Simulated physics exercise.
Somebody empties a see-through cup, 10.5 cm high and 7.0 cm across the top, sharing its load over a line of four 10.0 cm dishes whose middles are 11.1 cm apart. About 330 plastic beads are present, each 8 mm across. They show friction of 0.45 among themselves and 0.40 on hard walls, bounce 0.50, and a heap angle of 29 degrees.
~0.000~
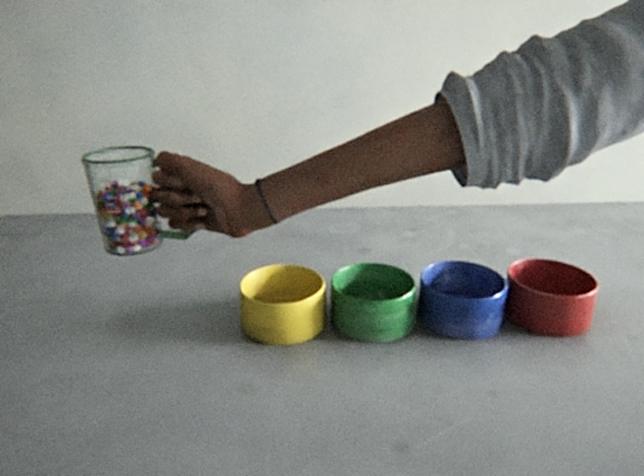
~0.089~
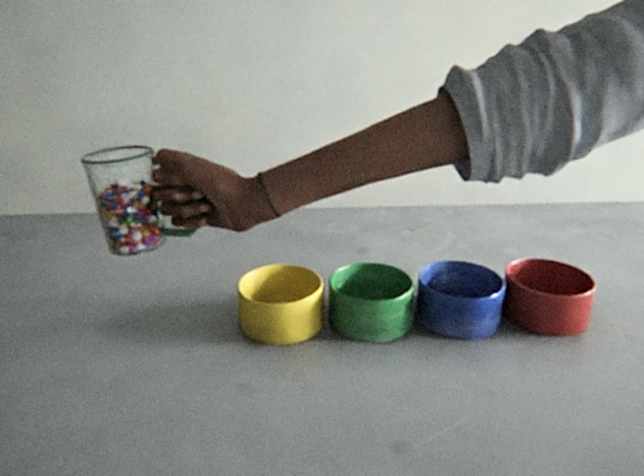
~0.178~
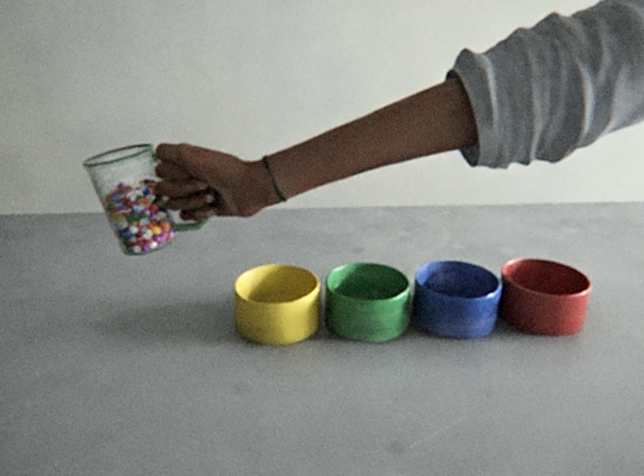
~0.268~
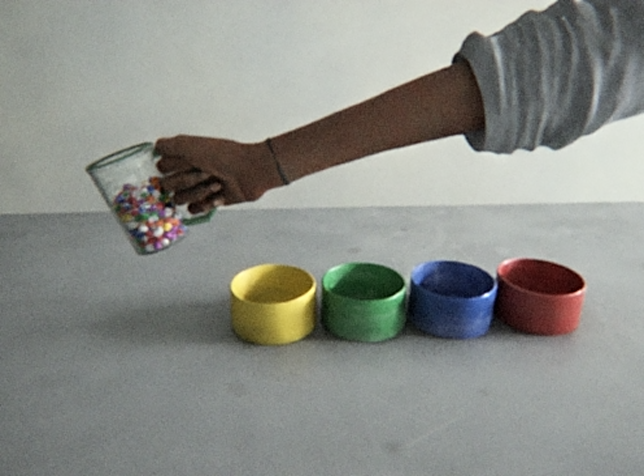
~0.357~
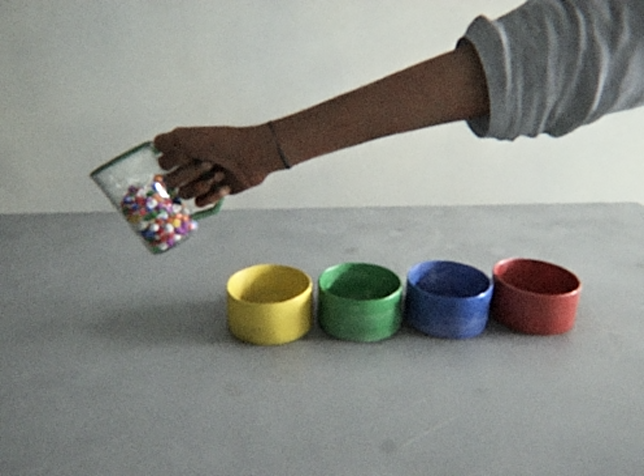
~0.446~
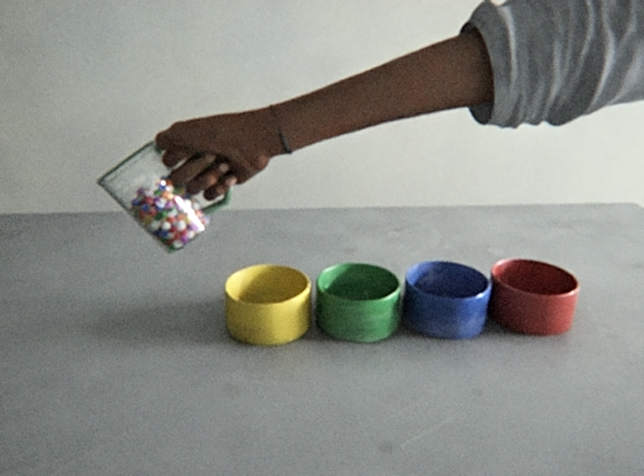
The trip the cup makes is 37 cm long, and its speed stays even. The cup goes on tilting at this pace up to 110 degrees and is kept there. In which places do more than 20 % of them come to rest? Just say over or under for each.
Going through them: Red dish comes out under, blue dish comes out under, green dish comes out under, yellow dish comes out over, counter comes out over.
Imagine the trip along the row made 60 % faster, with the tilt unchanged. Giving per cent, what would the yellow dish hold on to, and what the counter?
In that case: Yellow 20, and counter 10.
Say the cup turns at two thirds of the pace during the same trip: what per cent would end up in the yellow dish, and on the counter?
In that case I'd put yellow at 60 and the counter at 10.
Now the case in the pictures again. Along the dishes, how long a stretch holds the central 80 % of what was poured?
About 17 cm.
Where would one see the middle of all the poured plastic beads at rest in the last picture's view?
Centre at rest: Approx. (255, 314) px.
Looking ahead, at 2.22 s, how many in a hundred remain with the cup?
Somewhere near 0 per cent of the load.
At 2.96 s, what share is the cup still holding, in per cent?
Estimate: Some 0 %.
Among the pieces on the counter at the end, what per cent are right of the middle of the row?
About 0 %.
After 1.51 s, tilt 110 degrees; cup holds 50 %, yellow 10 %.
After 2.22 s, tilt 110 degrees; cup holds 0 %, yellow 65 %.
After 2.96 s, tilt 110 degrees; cup holds 0 %, yellow 65 %.
In the end, at 3.3 s, red 0 %, blue 0 %, green 0 %, yellow 65 %, counter 35 %.
